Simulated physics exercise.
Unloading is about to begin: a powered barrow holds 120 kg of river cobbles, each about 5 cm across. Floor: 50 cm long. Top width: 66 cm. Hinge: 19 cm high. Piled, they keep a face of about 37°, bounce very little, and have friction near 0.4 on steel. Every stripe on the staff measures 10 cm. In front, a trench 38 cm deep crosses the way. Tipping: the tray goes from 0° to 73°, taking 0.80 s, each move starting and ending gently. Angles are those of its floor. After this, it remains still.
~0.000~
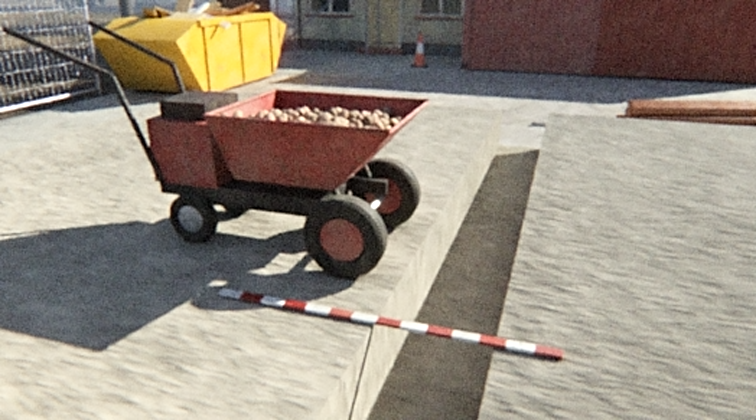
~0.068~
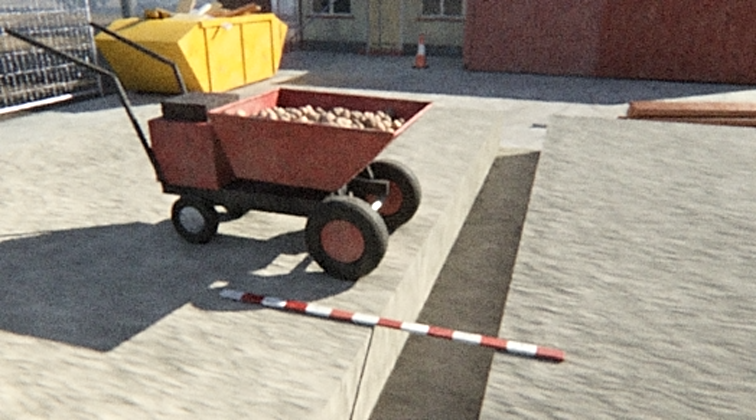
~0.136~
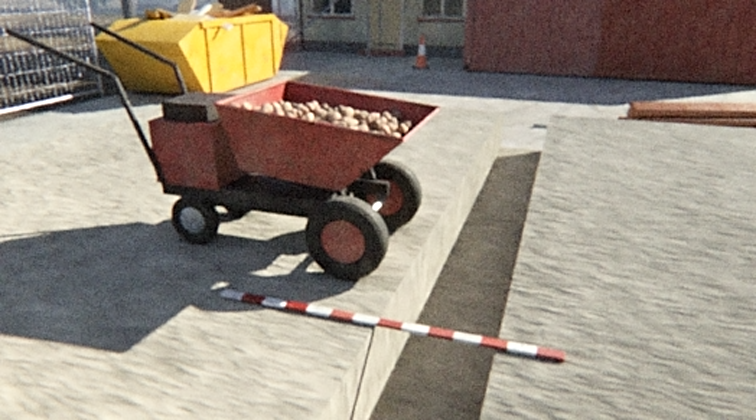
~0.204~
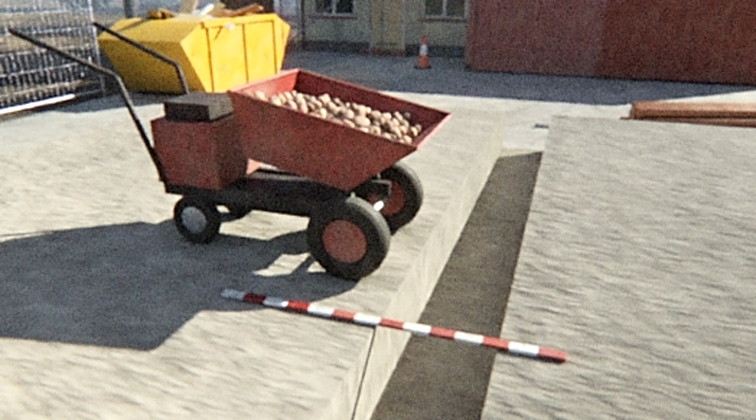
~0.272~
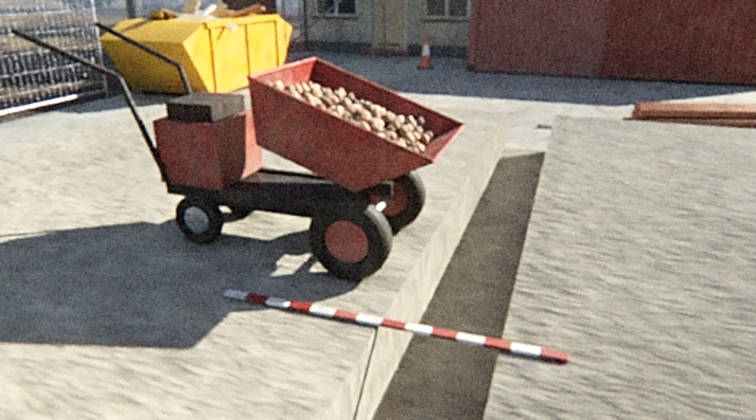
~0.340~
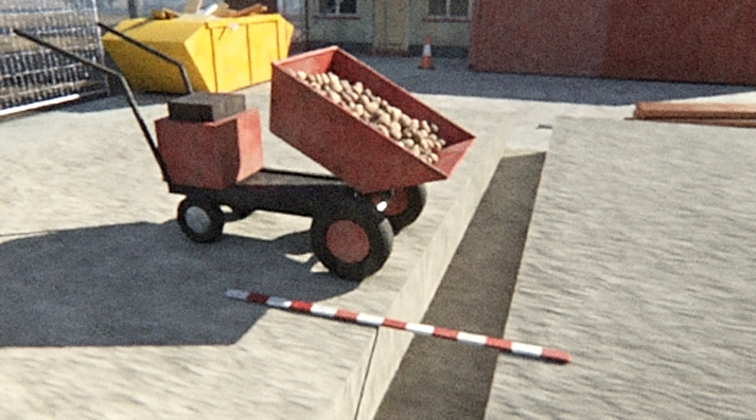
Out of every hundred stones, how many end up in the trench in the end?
Around 47 in every hundred.
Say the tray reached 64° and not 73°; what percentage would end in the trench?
Share in trench: Approx. 50%.
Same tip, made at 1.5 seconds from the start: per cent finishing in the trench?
I'd put it at roughly 60 per cent.
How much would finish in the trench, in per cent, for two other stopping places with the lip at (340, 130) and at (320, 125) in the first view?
I'd say some 95 per cent and some 100 per cent.
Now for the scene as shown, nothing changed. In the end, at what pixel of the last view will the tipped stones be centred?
Resting centre: About (530, 269).
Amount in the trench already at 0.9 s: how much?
15 per cent, give or take.
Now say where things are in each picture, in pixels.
Lip at (390, 132), floor tilted 0°, highest stones at (348, 117), in the first frame.
The tray is at 1°, its lip at (394, 135); the top of the load is at (316, 115); the stones move at 0.3 m/s on average, in the second frame.
The tray is at 6°, its lip at (403, 140); the top of the load is at (306, 110); the stones move at 0.6 m/s on average, in the third frame.
The tray is at 12°, its lip at (417, 149); the top of the load is at (300, 101); the stones move at 0.8 m/s on average, in the fourth frame.
Lip at (433, 162), floor tilted 20°, highest stones at (311, 92); the stones move at 1.0 m/s on average, in the fifth frame.
Lip at (448, 178), floor tilted 28°, highest stones at (326, 82); the stones move at 1.1 m/s on average, in the sixth frame.
After 0.6 s the floor is at 62°; 100 % in the tray; the foremost stones are at (470, 209).
After 0.9 s the floor is at 73°; 63 % in the tray, 16 % in the trench, 21 % past the trench; the foremost stones are at (565, 276).
After 1.2 s the floor is at 73°; 13 % in the tray, 35 % in the trench, 52 % past the trench; the foremost stones are at (734, 310).
After 3.2 s the floor is at 73°; 0 % in the tray, 47 % in the trench, 53 % past the trench; the foremost stones are past the picture's edge.
